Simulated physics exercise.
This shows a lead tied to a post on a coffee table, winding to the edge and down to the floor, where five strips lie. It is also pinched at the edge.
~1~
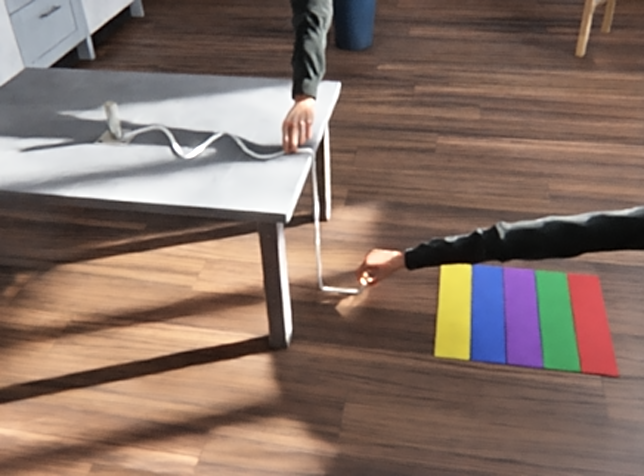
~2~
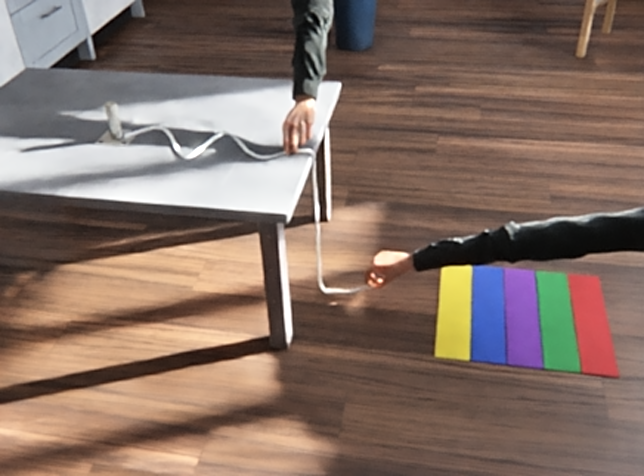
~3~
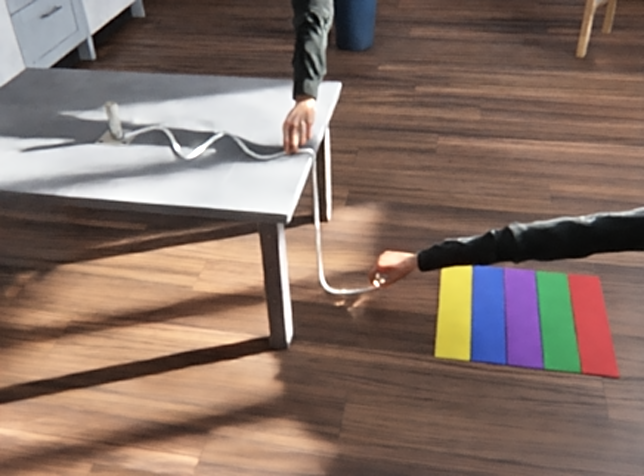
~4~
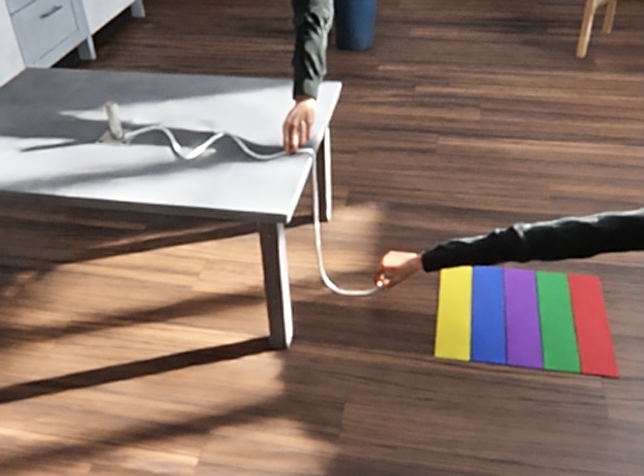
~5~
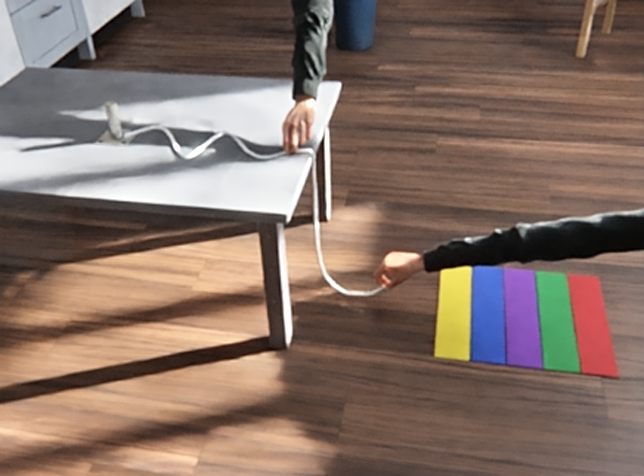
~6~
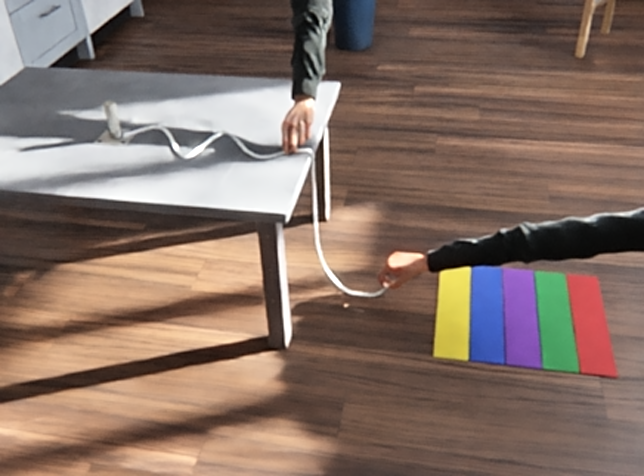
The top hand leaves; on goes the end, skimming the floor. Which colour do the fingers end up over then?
They end up over the red strip.
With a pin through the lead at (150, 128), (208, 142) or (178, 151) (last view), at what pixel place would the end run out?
In order of the tries: About (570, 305), about (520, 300), about (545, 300).
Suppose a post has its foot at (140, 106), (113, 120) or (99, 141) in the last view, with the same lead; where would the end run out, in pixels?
(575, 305), (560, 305) and (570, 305), roughly.
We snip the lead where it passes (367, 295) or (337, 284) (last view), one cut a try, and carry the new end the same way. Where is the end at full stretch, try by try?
Try by try, around (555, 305) and (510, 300).
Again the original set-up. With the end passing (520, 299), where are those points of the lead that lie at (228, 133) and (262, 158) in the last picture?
First at (290, 151), next at (322, 193).
Early on, end near (520, 299); over purple.
Midway, end near (561, 303); over green.
At the end of the slack, end near (587, 306); over red. Over red.
